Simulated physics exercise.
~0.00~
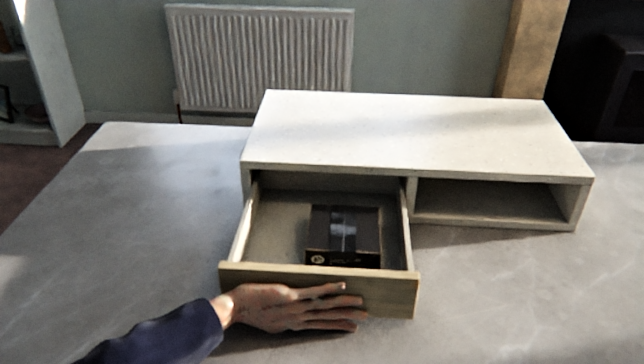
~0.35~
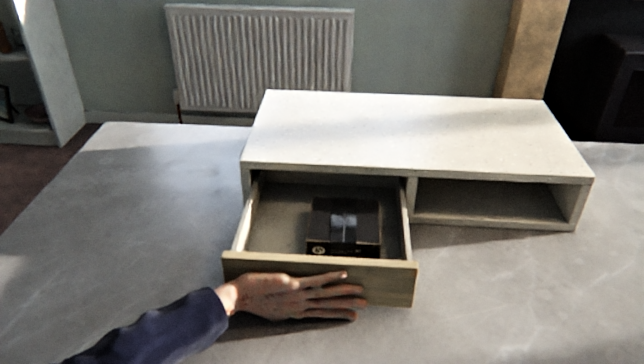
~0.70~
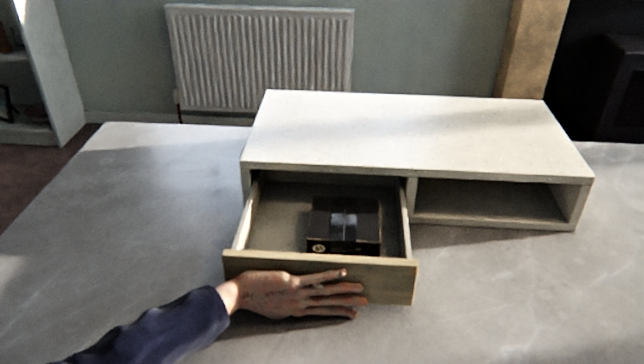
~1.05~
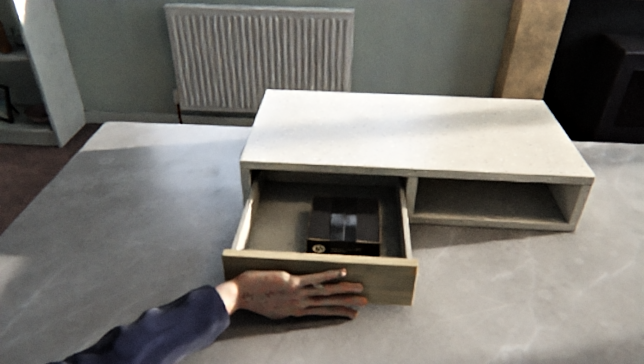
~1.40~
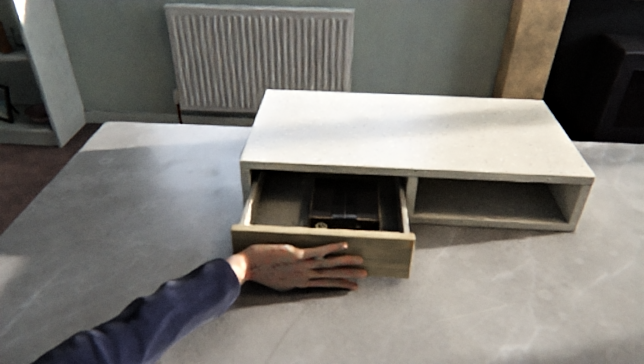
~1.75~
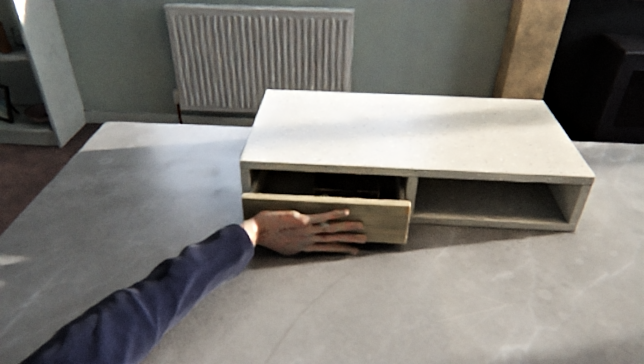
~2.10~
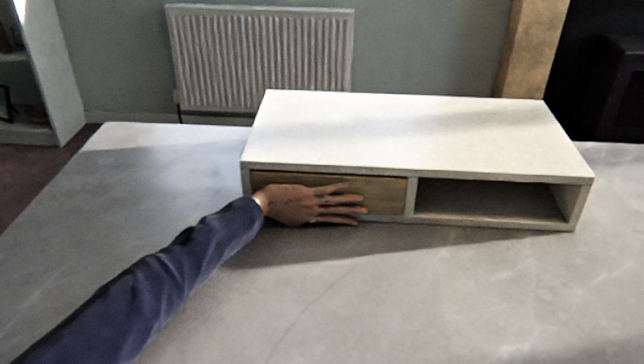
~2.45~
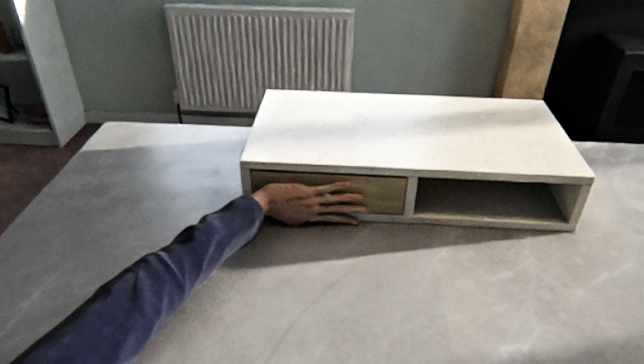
A hand pushes a drawer holding a black box fully shut in a white chest.
